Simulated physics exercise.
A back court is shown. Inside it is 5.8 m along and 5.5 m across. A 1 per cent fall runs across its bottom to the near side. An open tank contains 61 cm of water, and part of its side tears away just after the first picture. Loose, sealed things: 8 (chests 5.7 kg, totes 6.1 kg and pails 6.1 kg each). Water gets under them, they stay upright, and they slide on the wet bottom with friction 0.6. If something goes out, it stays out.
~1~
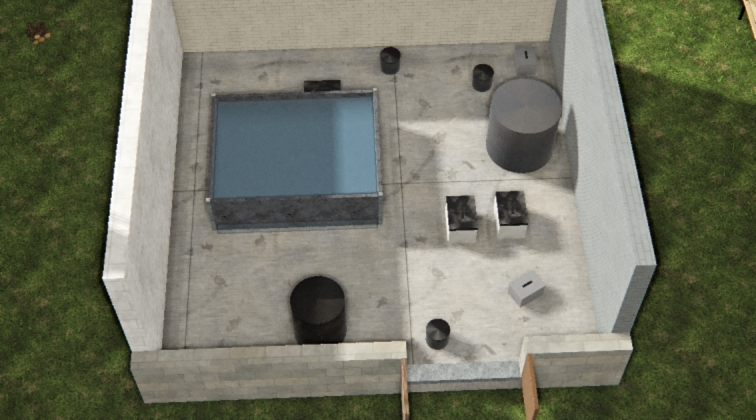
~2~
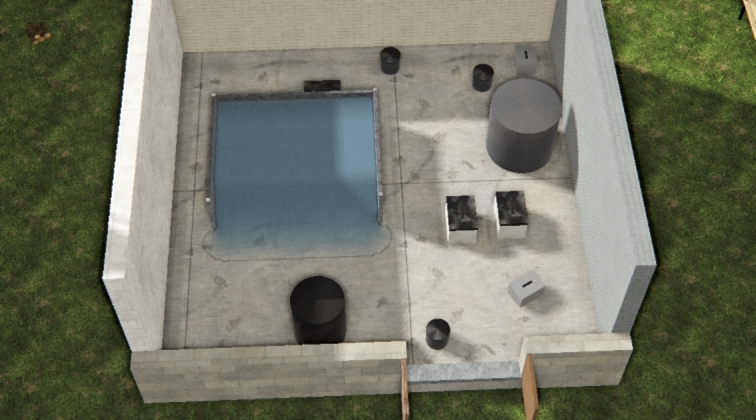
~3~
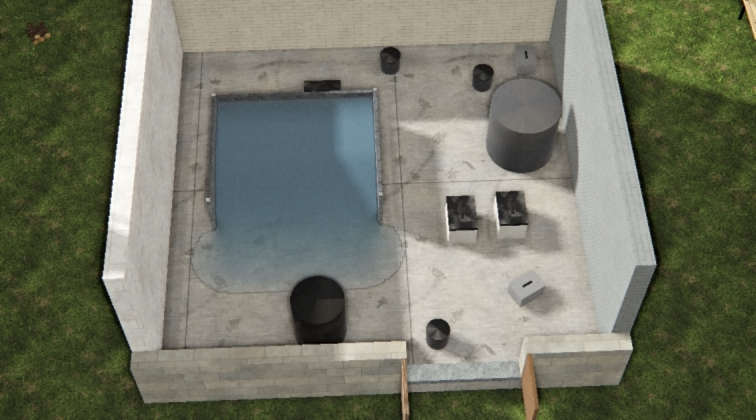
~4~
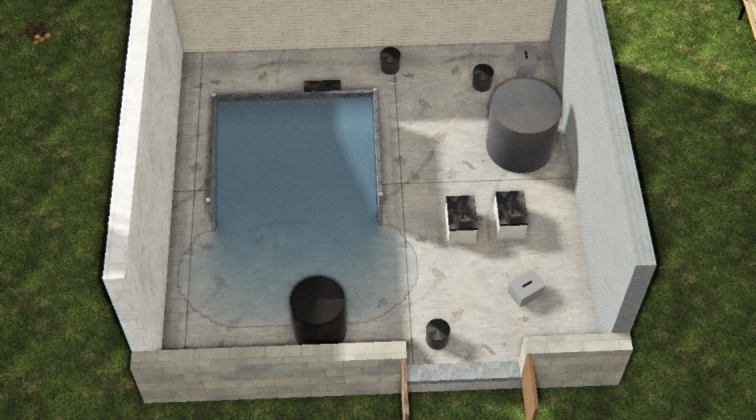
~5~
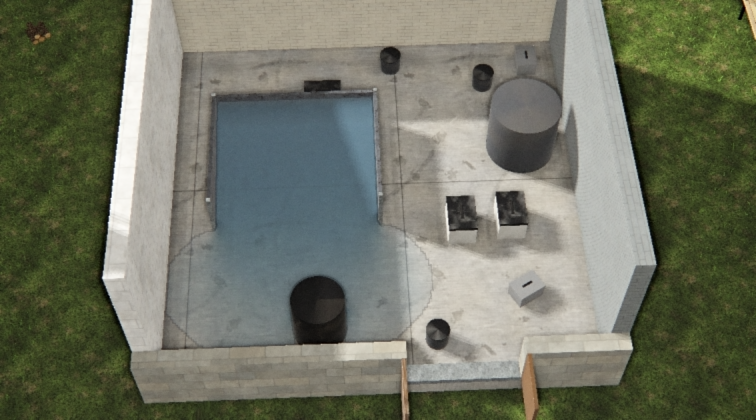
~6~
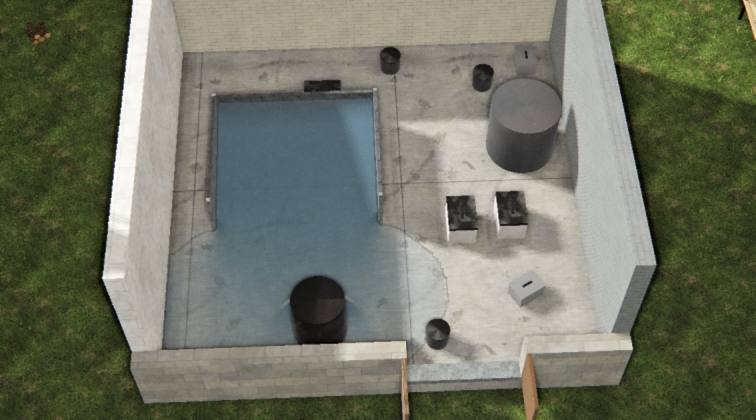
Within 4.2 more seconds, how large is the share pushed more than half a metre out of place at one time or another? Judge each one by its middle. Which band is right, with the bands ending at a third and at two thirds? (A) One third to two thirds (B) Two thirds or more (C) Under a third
C.
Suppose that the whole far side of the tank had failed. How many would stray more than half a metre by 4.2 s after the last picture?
In that case 5 of them.
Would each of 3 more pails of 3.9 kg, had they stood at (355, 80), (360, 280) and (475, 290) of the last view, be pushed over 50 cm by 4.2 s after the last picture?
First stays inside, second goes beyond, third goes beyond.
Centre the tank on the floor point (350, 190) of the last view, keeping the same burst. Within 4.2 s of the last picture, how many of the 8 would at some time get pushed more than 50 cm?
That would give 2.
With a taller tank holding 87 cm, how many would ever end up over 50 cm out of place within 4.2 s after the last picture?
The answer would then be 5.
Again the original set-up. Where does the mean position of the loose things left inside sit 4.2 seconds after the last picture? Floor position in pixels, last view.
Somewhere near (466, 130).
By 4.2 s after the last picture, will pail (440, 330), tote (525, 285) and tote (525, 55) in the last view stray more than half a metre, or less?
One by one: Above the line; above the line; below the line.
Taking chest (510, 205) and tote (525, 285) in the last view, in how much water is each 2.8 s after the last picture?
Close to 1 and 7 centimetres.
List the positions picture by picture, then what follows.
The first picture shows a chest at (462, 212) rests on the ground; a tote at (526, 55) rests on the ground; water covers 4.1 m2; 0 of 8 have shifted.
The second picture shows a chest at (462, 212), on the bottom; a tote at (526, 55), on the bottom; water covers 5.4 m2; 0 of 8 have shifted.
The third picture shows a chest at (462, 212) rests on the ground; a tote at (526, 55) rests on the ground; 6.9 m2 under water; 0 of 8 have shifted.
The fourth picture shows a chest at (462, 212), on the bottom; a tote at (526, 55) rests on the ground; water covers 8.5 m2; 0 of 8 have shifted.
The fifth picture shows a chest at (462, 212) rests on the ground; a tote at (526, 55), on the bottom; water covers 10.1 m2; 0 of 8 have shifted.
The sixth picture shows a chest at (462, 212) rests on the ground; a tote at (526, 55), on the bottom; water covers 11.2 m2; 0 of 8 have shifted.
Then, 0.4 s after the last picture 0 of 8 are over 50 cm from their spots; 0 afloat.
Then, 1.5 s after the last picture 1 of 8 are over 50 cm from their spots; 1 afloat.
Then, 2.8 s after the last picture 2 of 8 are over 50 cm from their spots; 1 afloat.
Then, 4.2 s after the last picture 2 of 8 are over 50 cm from their spots, and 2 have been at some point; 3 afloat.
